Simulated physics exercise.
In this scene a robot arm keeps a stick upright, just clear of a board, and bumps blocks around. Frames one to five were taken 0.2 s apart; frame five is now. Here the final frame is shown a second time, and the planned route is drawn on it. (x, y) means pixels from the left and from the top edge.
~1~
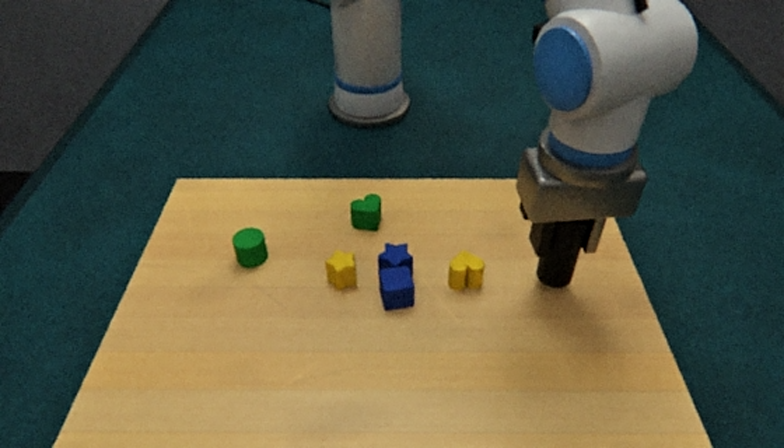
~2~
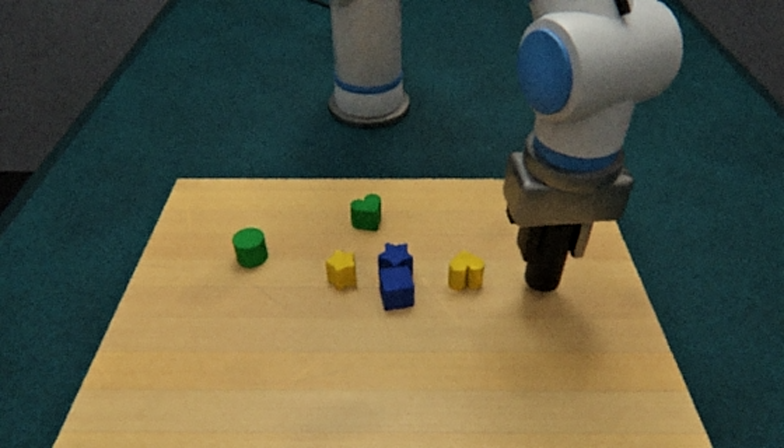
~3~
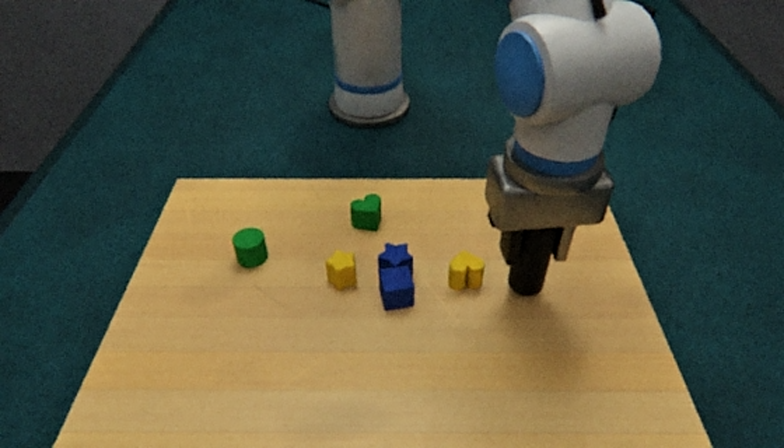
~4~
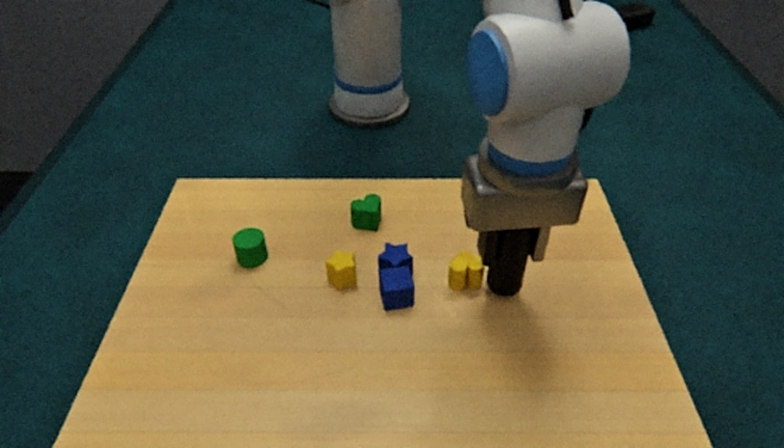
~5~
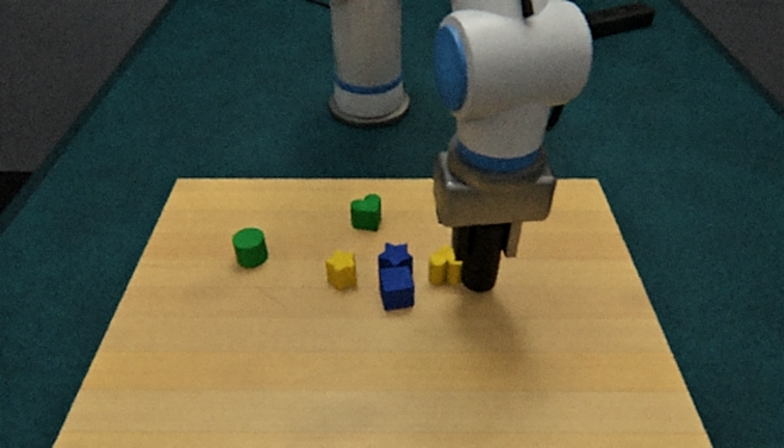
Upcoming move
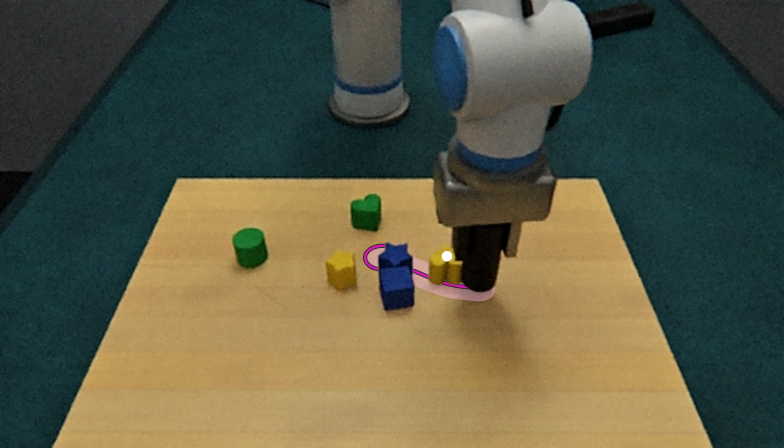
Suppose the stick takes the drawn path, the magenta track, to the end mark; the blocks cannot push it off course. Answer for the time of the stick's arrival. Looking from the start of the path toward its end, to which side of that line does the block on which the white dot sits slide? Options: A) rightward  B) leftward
A - rightward.
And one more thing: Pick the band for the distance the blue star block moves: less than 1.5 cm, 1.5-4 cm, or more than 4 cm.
It gets moved over 4 cm.
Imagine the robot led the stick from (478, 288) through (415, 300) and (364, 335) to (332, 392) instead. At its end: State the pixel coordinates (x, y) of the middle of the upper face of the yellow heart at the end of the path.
It will end up at (421, 251).
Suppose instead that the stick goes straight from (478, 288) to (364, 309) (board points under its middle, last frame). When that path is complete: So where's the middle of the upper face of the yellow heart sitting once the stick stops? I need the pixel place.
If I read the scene right, the answer is (422, 252).
Path on the board, from (478, 288) via (442, 282) and (411, 270), ending at (382, 257); the dot is on the yellow heart.
What follows on the original path. One third of the way, stick at (442, 274); blue star block at (391, 252), turned 20° anticlockwise; yellow heart at (418, 245), turned 35° clockwise.
Two thirds of the way, stick at (411, 262); blue star block at (381, 249), turned 55° anticlockwise; yellow heart at (400, 229), turned 85° clockwise.
At the end, stick at (381, 249); yellow star block at (336, 260), turned 20° anticlockwise; blue star block at (352, 243), turned 70° anticlockwise; blue four-sided block in place; yellow heart at (388, 219), turned 155° clockwise.
